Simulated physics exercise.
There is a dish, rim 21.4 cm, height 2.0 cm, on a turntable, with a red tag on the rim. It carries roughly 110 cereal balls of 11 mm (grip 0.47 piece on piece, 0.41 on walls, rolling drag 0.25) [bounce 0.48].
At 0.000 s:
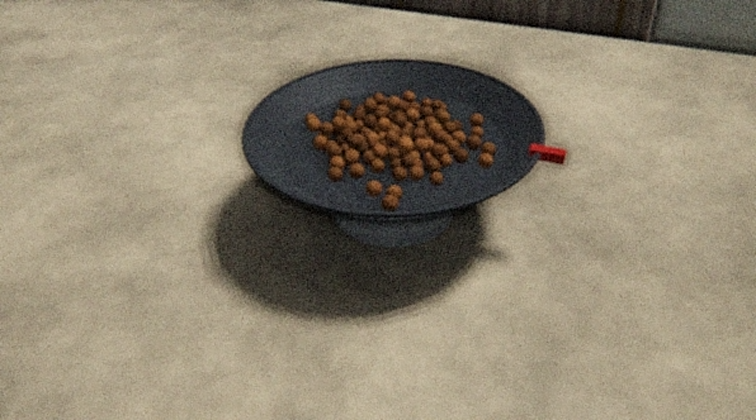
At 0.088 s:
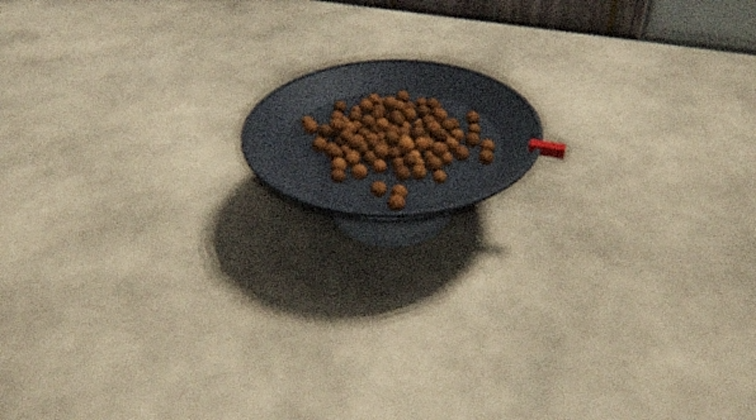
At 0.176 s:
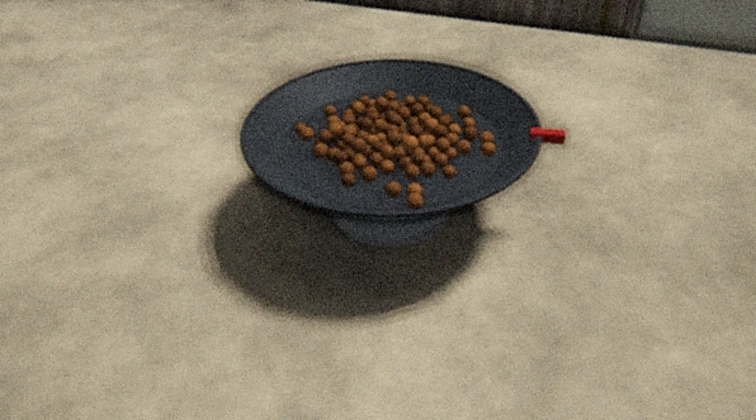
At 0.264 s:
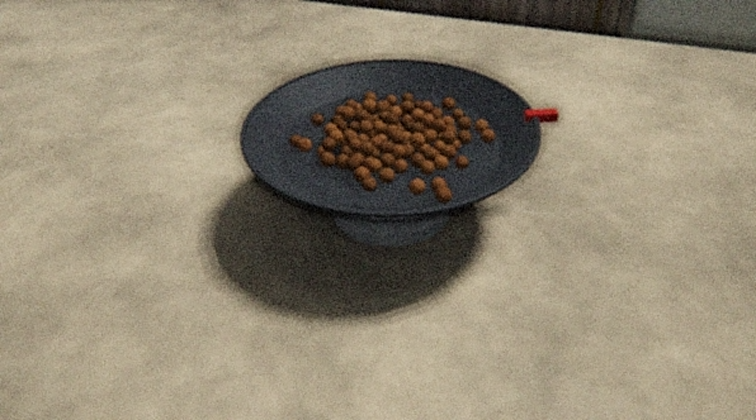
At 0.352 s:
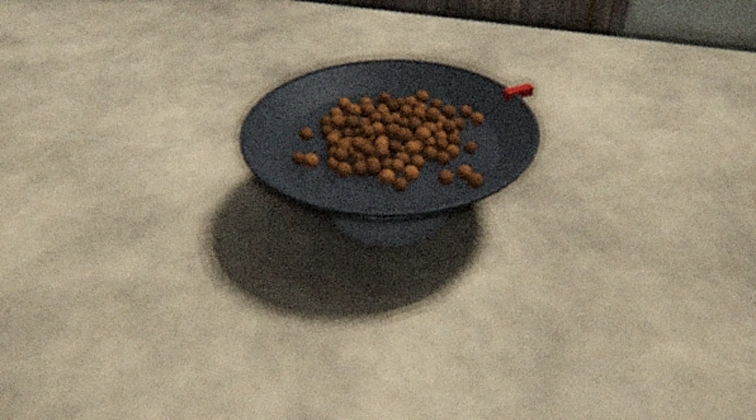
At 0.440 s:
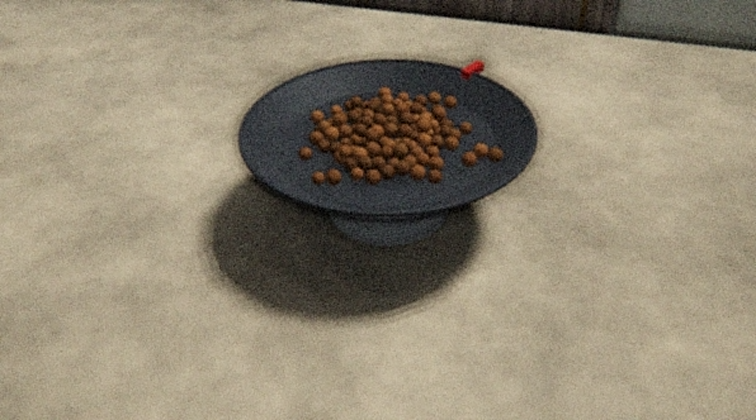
A dark dish of small brown balls turns counterclockwise, carrying its red tag toward the back.
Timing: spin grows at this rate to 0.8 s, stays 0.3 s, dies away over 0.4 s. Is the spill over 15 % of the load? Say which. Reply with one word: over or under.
Under.
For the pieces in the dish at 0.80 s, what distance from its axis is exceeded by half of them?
The answer is about 4.5 cm.
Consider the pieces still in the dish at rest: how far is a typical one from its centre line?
I'd put it close to 7.5 cm.
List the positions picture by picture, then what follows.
In the first frame, dish at (394, 214); turned 0 degrees, tag at (548, 152); top of the load at (388, 104).
In the second frame, dish at (392, 213); turned 3 degrees, tag at (547, 147); top of the load at (432, 105).
In the third frame, dish at (392, 213); turned 11 degrees, tag at (548, 134); top of the load at (381, 104).
In the fourth frame, dish at (391, 213); turned 25 degrees, tag at (541, 114); top of the load at (448, 105).
In the fifth frame, dish at (390, 213); turned 44 degrees, tag at (518, 90); top of the load at (366, 103).
In the sixth frame, dish at (389, 213); turned 69 degrees, tag at (473, 68); top of the load at (420, 102). It now spins about 0.9 times a second.
Then, at 0.80 s, dish 100 %; middle of the pieces not yet landed near (384, 138).
After 1.11 s, dish 100 %; middle of the pieces not yet landed near (391, 134).
Then, at 1.38 s, dish 100 %; middle of the pieces not yet landed near (384, 135).
Then, at 1.65 s, dish 100 %; middle of the pieces not yet landed near (384, 135).
At rest (1.9 s), dish 100 %.
